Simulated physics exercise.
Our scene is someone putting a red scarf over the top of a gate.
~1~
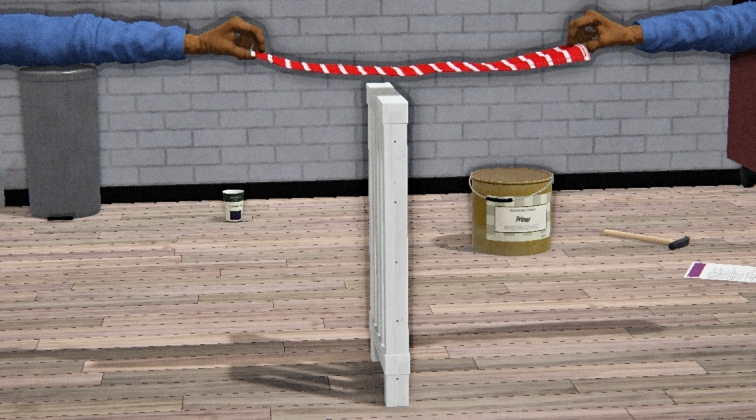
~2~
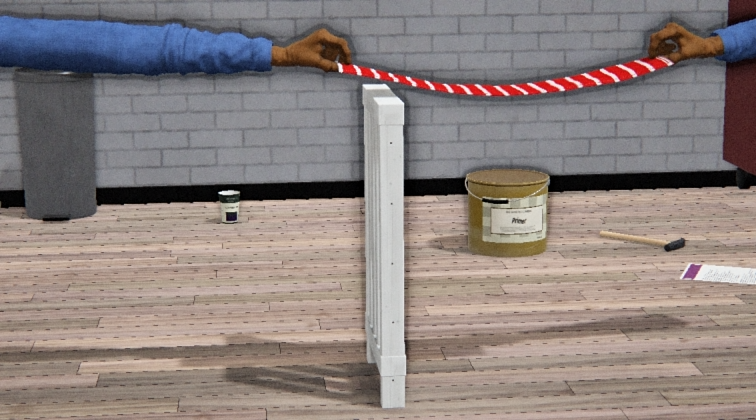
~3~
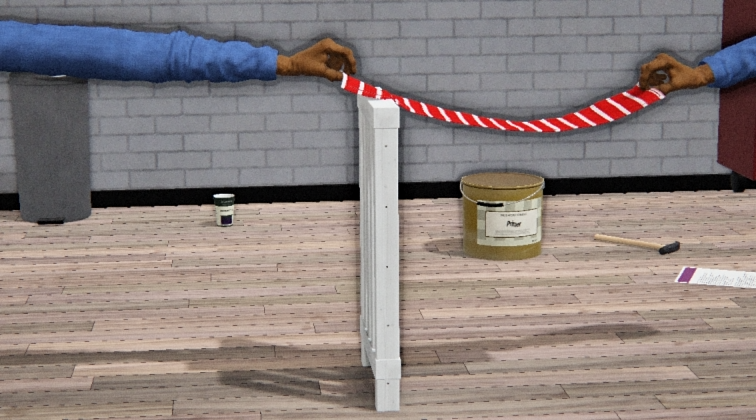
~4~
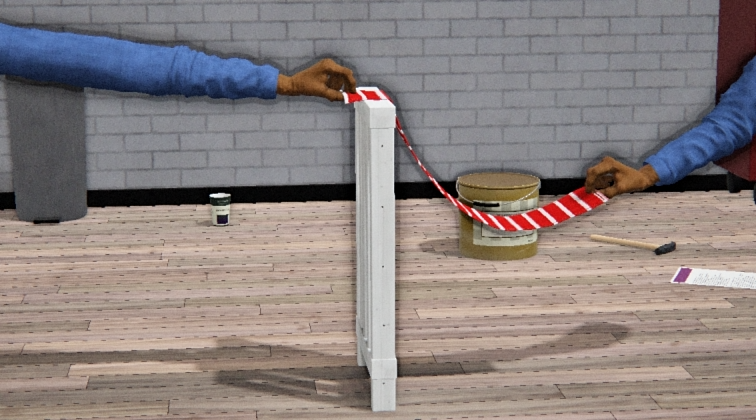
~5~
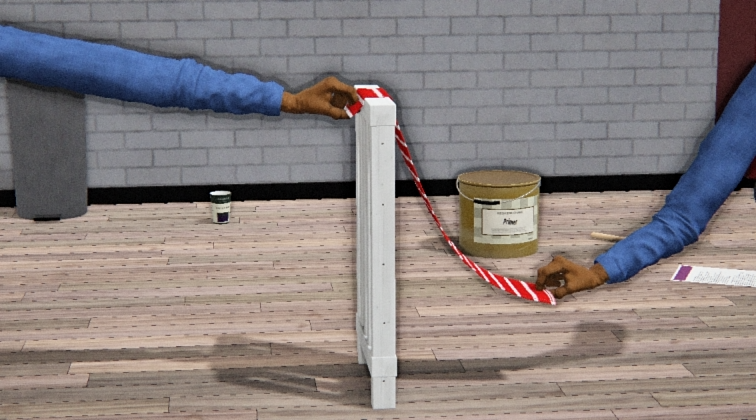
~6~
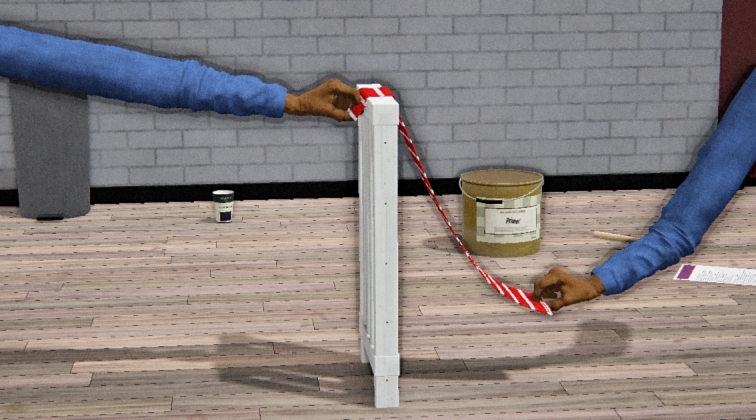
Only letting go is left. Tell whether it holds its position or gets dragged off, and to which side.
I reckon it will give way to the right.
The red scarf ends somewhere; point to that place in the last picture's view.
It finishes at (435, 379).
Then, 0.38 s past the final frame, scarf clear of the top and falling near (434, 303).
Then, 0.62 s past the final frame, scarf in a heap on the floor near (435, 378).
When it is over, scarf in a heap on the floor near (435, 379). The red scarf is pulled rightwards.
